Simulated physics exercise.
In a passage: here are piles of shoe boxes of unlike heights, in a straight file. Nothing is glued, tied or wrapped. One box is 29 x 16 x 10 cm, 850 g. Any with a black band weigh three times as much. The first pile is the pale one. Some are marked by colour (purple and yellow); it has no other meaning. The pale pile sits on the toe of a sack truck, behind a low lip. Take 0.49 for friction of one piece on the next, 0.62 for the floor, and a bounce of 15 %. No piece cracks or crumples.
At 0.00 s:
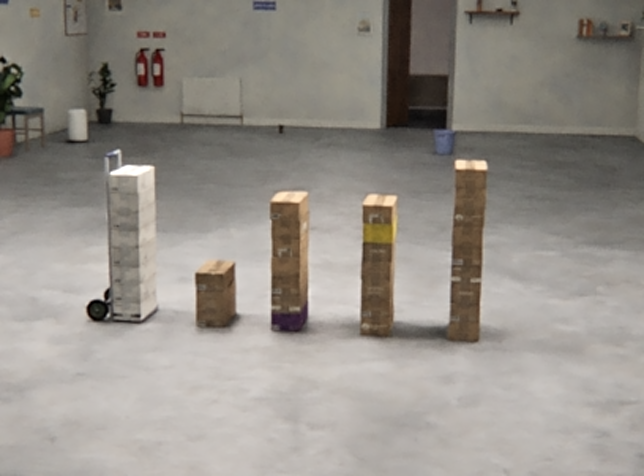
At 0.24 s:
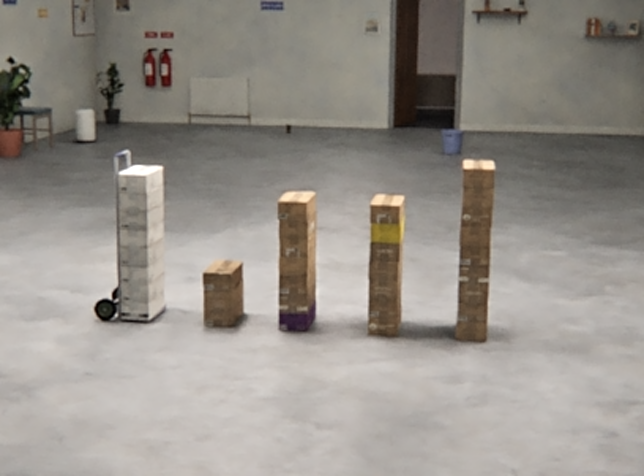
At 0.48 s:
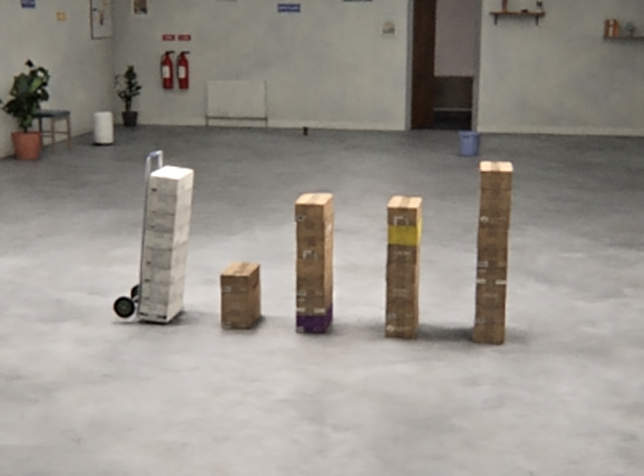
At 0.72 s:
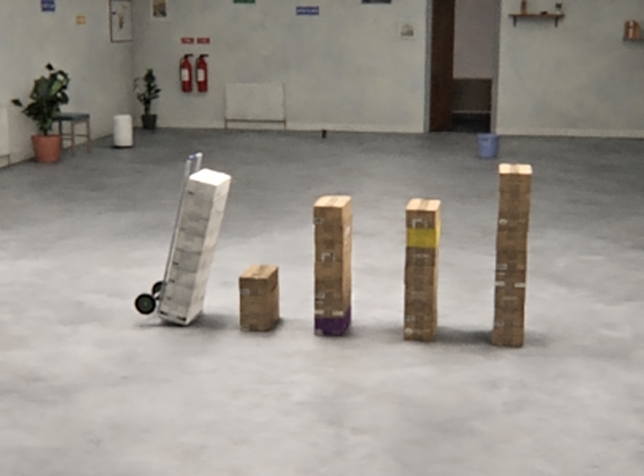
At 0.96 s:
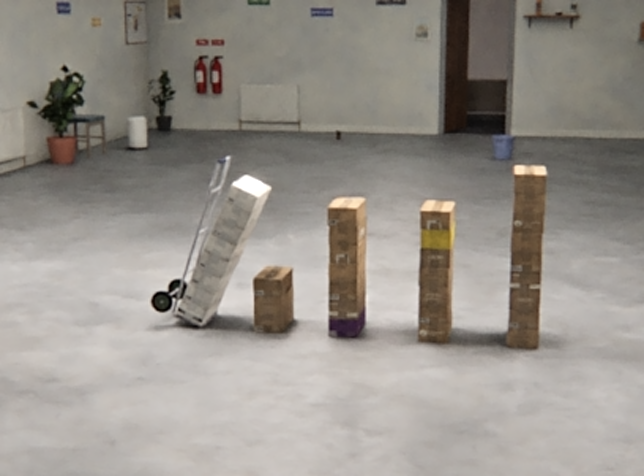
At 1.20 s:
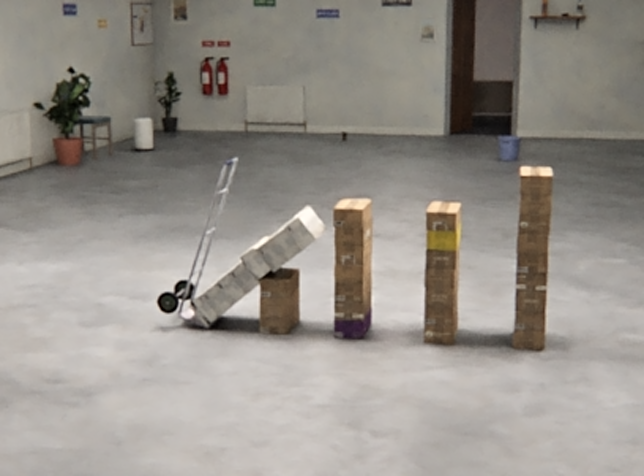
We see a sack truck carrying a pale pile of boxes tilt forward beside four brown piles in a row; the pale pile leans right, separates from the truck's frame and bends over the short pile next to it.
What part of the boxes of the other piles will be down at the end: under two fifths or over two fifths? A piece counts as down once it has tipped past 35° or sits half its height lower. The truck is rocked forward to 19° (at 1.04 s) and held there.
The part is less than two fifths.
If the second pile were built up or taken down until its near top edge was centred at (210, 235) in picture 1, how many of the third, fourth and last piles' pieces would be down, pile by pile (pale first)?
In that case third 7, fourth 7, last 9.
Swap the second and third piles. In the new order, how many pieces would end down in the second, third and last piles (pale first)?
In that case second 7, third 0, last 0.
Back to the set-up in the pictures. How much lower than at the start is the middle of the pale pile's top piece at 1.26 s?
Some 30 cm lower.
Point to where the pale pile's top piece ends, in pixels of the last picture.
Around (324, 303).
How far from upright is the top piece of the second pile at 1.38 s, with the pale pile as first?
It leans some 0°.
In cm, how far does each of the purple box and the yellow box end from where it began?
About: Purple 0, yellow 0.
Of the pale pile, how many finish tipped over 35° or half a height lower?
The count is 8.
By 1.26 s, 8 of the pale pile down; none of the 26 other boxes down, 1 disturbed.
By 1.38 s, 8 of the pale pile down; none of the 26 other boxes down, 7 disturbed.
By 1.70 s, 8 of the pale pile down; none of the 26 other boxes down, 5 disturbed.
When it is over (2.5 s), 8 of the pale pile down; none of the 26 other boxes down, 8 disturbed; purple box unmoved; yellow box unmoved. That is 0 per cent. In pixels of the last frame, middles, purple box near (354, 322), yellow box near (444, 235).
